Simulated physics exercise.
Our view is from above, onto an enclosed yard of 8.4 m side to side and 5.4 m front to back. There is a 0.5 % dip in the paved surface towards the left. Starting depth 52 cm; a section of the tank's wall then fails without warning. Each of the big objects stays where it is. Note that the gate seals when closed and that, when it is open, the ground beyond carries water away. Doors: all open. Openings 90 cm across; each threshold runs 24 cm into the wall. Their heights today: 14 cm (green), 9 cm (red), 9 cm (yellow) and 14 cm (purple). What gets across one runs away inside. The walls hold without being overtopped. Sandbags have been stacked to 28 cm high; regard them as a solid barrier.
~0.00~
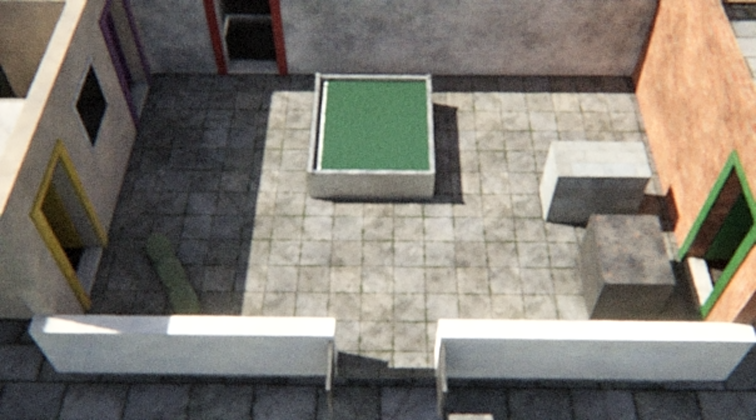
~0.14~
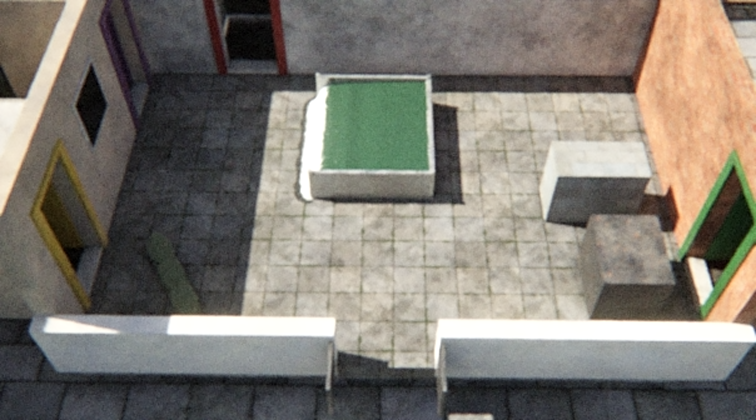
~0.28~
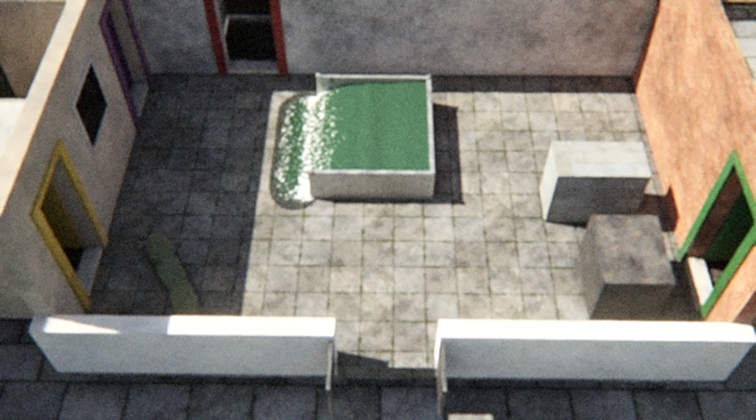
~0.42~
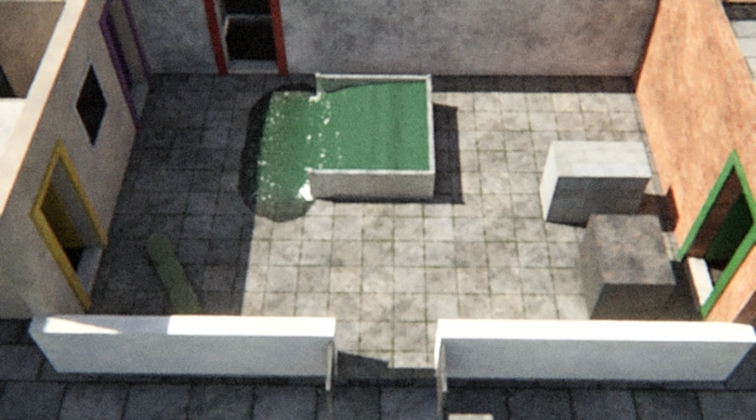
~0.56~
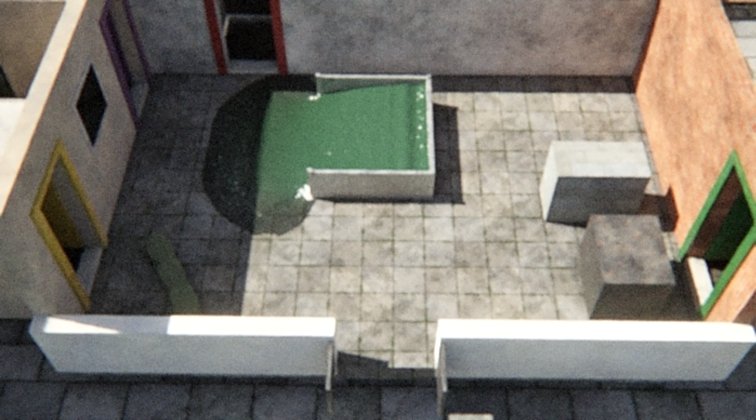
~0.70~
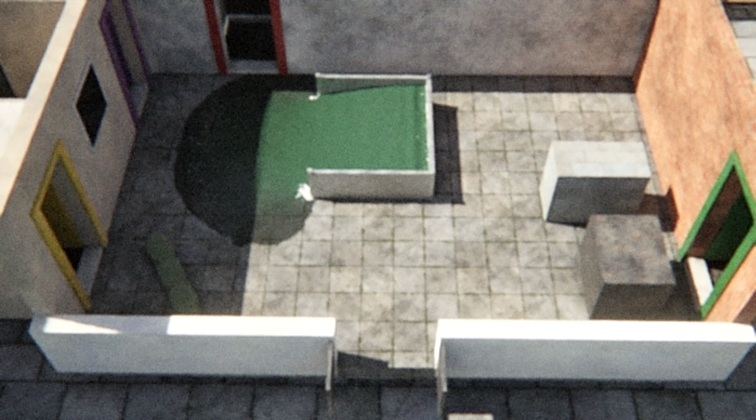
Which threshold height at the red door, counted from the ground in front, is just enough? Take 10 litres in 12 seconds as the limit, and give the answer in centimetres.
A height of roughly 10.5 cm is just enough.
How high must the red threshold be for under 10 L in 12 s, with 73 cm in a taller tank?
A step of about 15 cm does it.
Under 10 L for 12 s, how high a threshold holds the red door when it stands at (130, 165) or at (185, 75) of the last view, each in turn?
Roughly 25 cm for the first and 23 cm for the second.
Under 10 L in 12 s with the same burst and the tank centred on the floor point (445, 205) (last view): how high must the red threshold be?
In that case about 9.5 cm.
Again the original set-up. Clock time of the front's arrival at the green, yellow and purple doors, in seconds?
Green: 10.0 s; yellow: 1.8 s; purple: 1.0 s.
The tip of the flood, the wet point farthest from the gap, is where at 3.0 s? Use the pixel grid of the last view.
I'd put the front's tip around (76, 347).
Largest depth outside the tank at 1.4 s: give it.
Up to some 30 centimetres, I'd say.
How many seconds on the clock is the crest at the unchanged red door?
Peak time: About 3.8 s.
After 1.4 s water covers 25 % of the floor, deepest (30 cm) near (133, 148); 12 cm at the red door, 0 litres in over its 9 cm threshold.
After 3.0 s water covers 35 % of the floor, deepest (26 cm) near (146, 101); 8 cm at the red door, 5 litres in over its 9 cm threshold.
After 12.0 s water covers 90 % of the floor, deepest (6 cm) near (144, 108); 5 cm at the red door, 22 litres in over its 9 cm threshold.
At the red door as built, the water arrived by 0.8 s and peaked near 14 cm at 3.8 s.
Run again over the same 12 s with other heights there, 17 litres in over 9.5 cm, 2 litres over 13 cm. The limit of 10 litres is kept from about 10.5 cm up.
